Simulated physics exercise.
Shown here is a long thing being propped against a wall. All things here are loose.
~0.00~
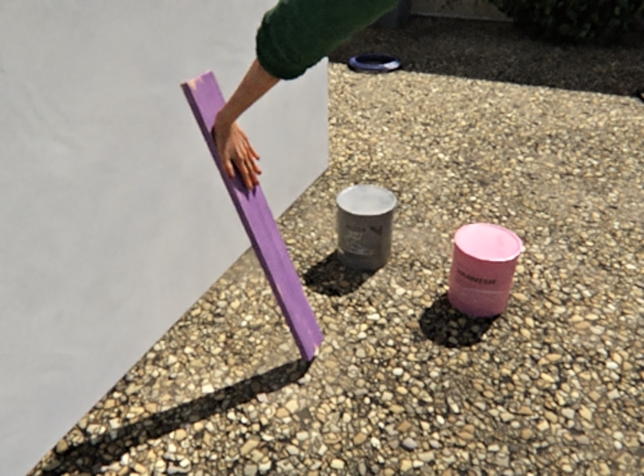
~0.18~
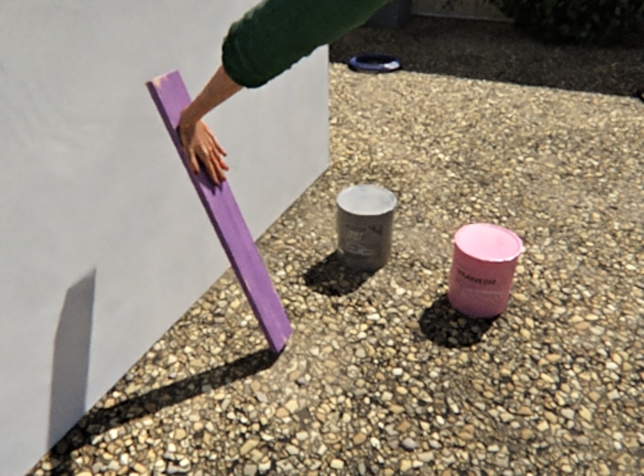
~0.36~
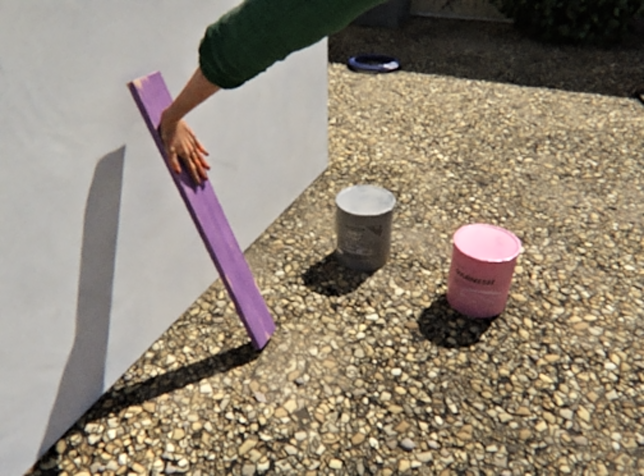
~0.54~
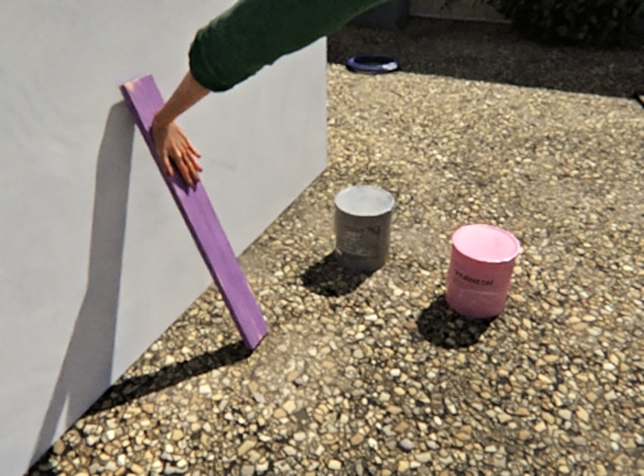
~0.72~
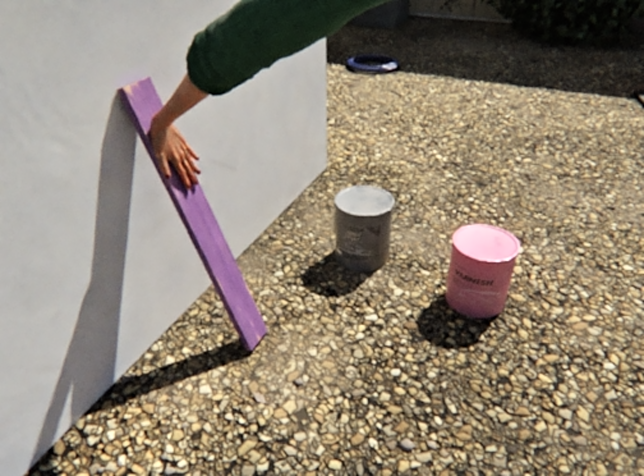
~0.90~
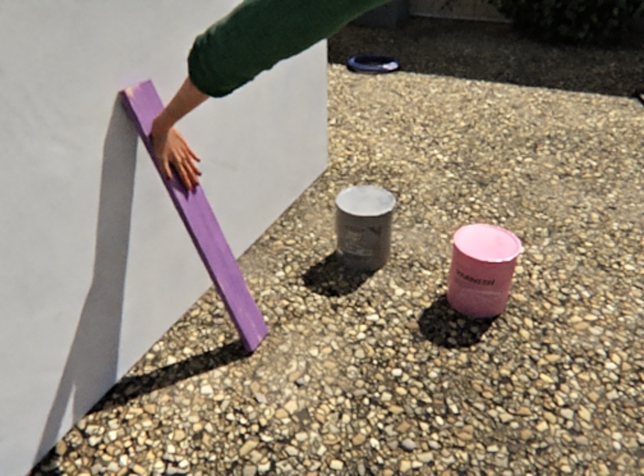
To begin with, a hand at the end of a green sleeve holds a purple plank upright at a slant on pebbly ground, near a pale wall, with a grey pail and a pink pail to the right. The arm moves the plank left until its top meets the wall, then hand and plank stay almost still.
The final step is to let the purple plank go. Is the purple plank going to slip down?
Watch, it is left leaning just as before.
After 1.30 s, nothing has stirred.
After 1.80 s, purple plank resting near (203, 228).
At rest (2.2 s), all 3 in place. Seen from the same camera at the end, purple plank near (203, 228). The plank stays up.
